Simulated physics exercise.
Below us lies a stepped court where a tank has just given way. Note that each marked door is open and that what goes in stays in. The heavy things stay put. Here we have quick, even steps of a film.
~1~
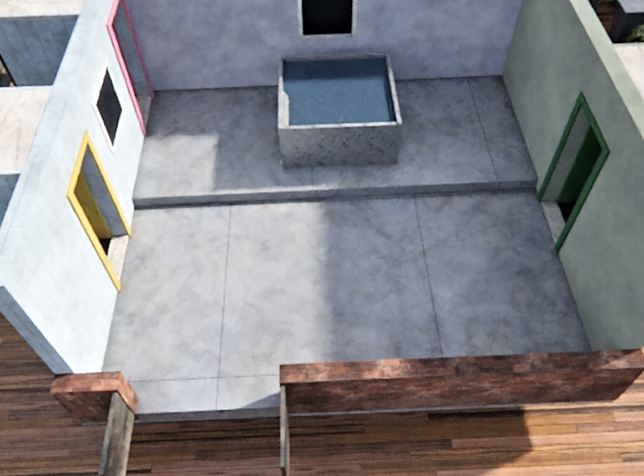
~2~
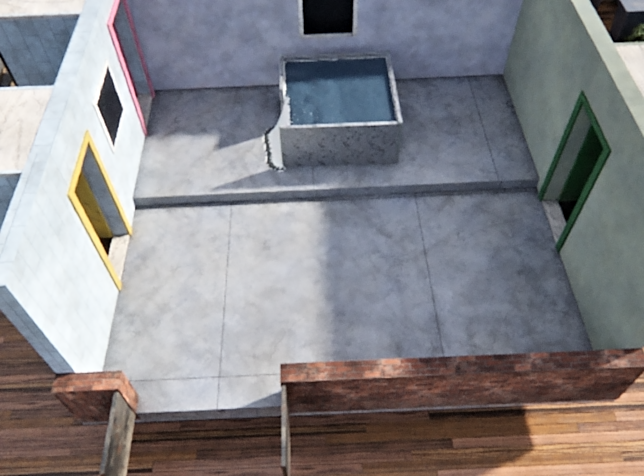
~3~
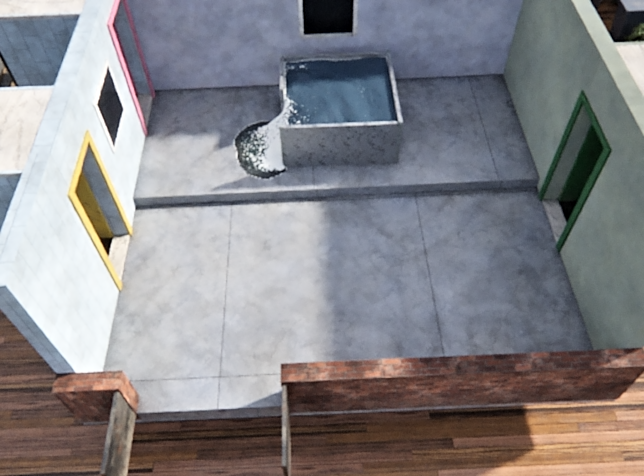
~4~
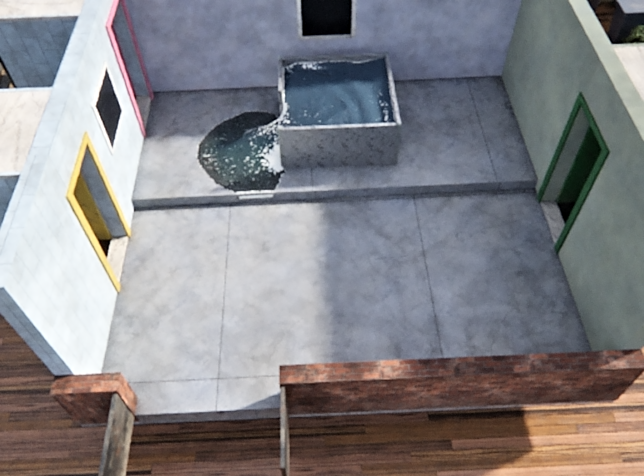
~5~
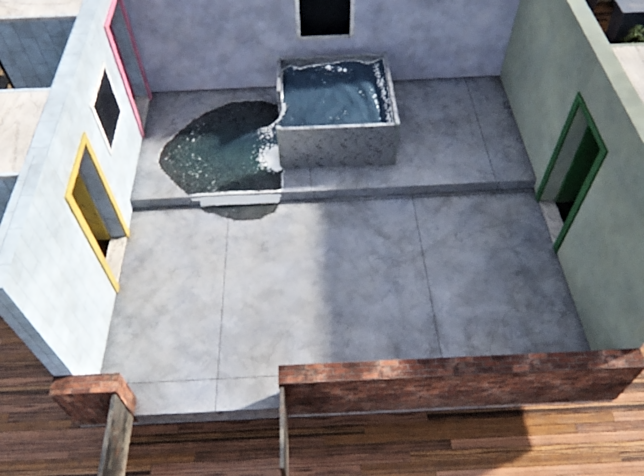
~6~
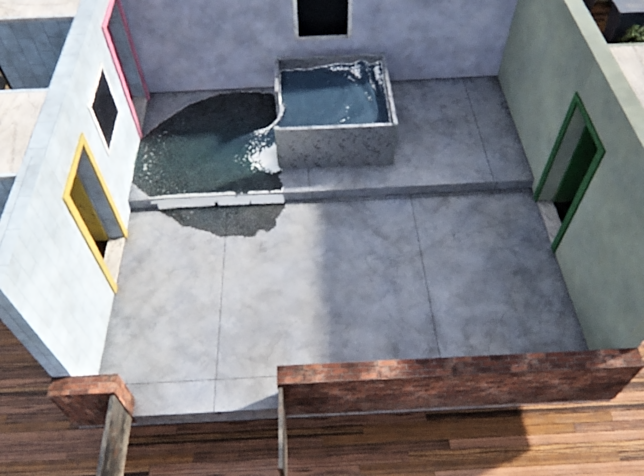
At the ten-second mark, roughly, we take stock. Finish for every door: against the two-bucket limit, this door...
The pink door surpasses it; the yellow door surpasses it; the green door remains within it.
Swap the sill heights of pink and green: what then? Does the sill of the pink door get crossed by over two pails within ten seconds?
Pink: Overflows.
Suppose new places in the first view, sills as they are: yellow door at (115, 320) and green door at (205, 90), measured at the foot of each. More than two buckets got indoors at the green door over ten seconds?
Outcome: Green door rises above.
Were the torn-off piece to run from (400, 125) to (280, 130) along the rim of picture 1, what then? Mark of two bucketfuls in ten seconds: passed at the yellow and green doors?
Yellow door: Exceeds it; green door: Exceeds it.
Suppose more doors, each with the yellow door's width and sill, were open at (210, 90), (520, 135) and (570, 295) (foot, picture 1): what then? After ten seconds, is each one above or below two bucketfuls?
One, ends up above; two, ends up below; three, ends up below.
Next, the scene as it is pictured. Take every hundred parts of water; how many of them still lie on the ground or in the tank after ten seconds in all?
That works out to about 60 percent.
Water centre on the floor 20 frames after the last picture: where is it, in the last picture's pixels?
Around (245, 162).
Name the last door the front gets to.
That would be the green one.
A moment on, water covers 25 % of the floor; the pink door under two buckets in, the yellow door under two buckets in, the green door not reached.
Next, water covers 30 % of the floor; the pink door over two buckets in, the yellow door over two buckets in, the green door not reached.
Then, water covers 35 % of the floor; the pink door far over two buckets in, the yellow door far over two buckets in, the green door not reached.
Later, water covers 50 % of the floor; the pink door far over two buckets in, the yellow door far over two buckets in, the green door not reached.
In the end, water covers 75 % of the floor; the pink door far over two buckets in, the yellow door far over two buckets in, the green door wet at the sill, nothing in.
